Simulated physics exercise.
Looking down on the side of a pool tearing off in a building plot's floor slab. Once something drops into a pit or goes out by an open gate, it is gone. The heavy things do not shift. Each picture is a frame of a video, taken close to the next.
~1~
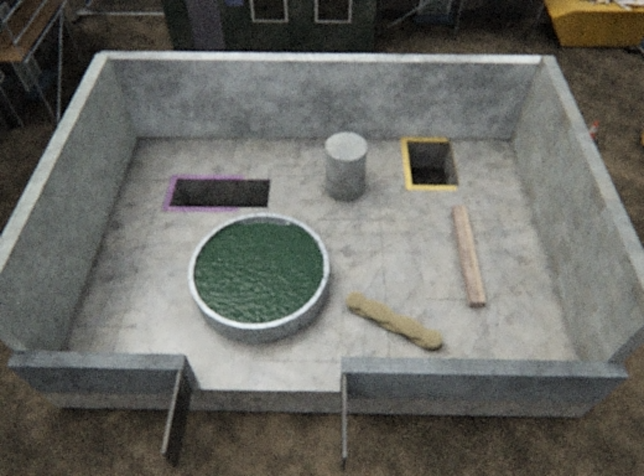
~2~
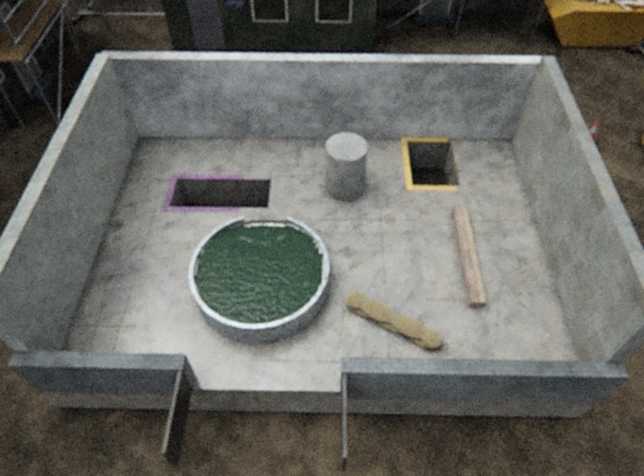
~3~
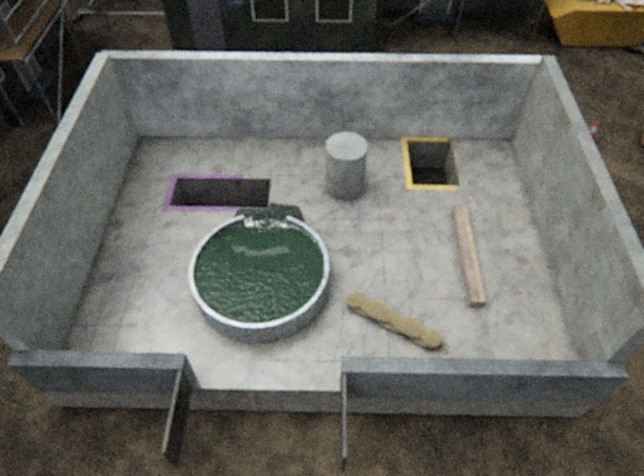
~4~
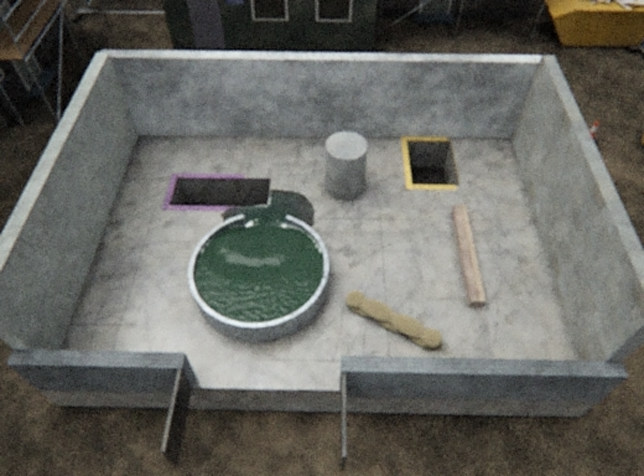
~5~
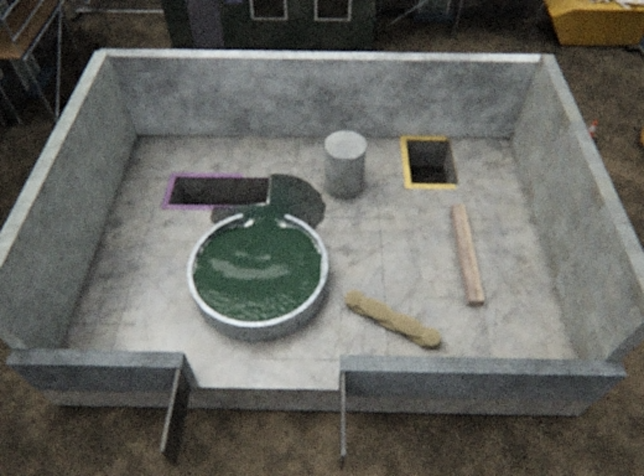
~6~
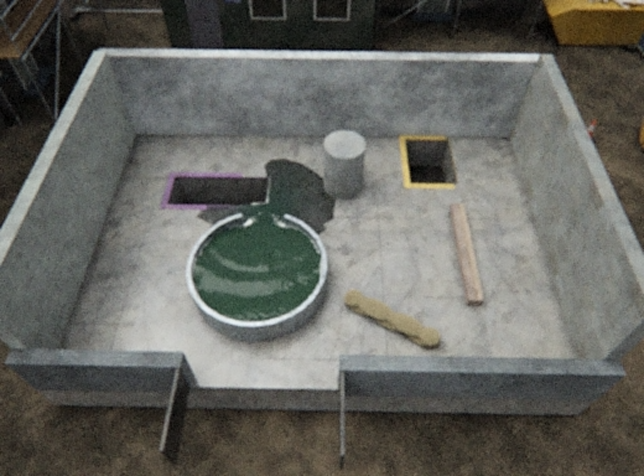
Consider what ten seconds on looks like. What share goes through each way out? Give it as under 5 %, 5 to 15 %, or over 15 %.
As I see it, the gate will capture a light share below five per cent, the purple pit will capture a heavy share beyond fifteen per cent, the yellow pit will capture a medium share of five to fifteen per cent.
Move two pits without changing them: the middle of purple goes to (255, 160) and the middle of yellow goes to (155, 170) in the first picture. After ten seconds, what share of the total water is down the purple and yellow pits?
Breakdown: Purple 50%, yellow 6%.
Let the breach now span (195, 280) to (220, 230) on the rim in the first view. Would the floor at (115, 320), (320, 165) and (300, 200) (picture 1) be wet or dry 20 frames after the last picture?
Soaked, then unsoaked, then unsoaked.
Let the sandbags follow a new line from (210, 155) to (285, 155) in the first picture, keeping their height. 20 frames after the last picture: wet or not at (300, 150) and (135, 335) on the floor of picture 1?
The first one ends up soaked and the second ends up unsoaked.
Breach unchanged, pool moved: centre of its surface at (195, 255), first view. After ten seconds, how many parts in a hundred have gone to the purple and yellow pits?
The purple pit ends up with 75 per cent and the yellow pit with 0 per cent.
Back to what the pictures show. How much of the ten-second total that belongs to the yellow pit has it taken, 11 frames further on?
Near 0 %, I'd say.
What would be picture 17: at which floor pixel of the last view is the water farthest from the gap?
The farthest wet spot is near (382, 139).
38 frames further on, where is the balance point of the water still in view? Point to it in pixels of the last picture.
The spot I would choose is (265, 235).
A moment on, water covers 10 % of the floor; the gate 0 %, the purple pit 8 %, the yellow pit 0 %.
Next, water covers 10 % of the floor; the gate 0 %, the purple pit 15 %, the yellow pit 0 %.
Then, water covers 20 % of the floor; the gate 0 %, the purple pit 23 %, the yellow pit 2 %.
Later, water covers 25 % of the floor; the gate 0 %, the purple pit 34 %, the yellow pit 6 %.
In the end, water covers 35 % of the floor; the gate 0 %, the purple pit 44 %, the yellow pit 10 %.
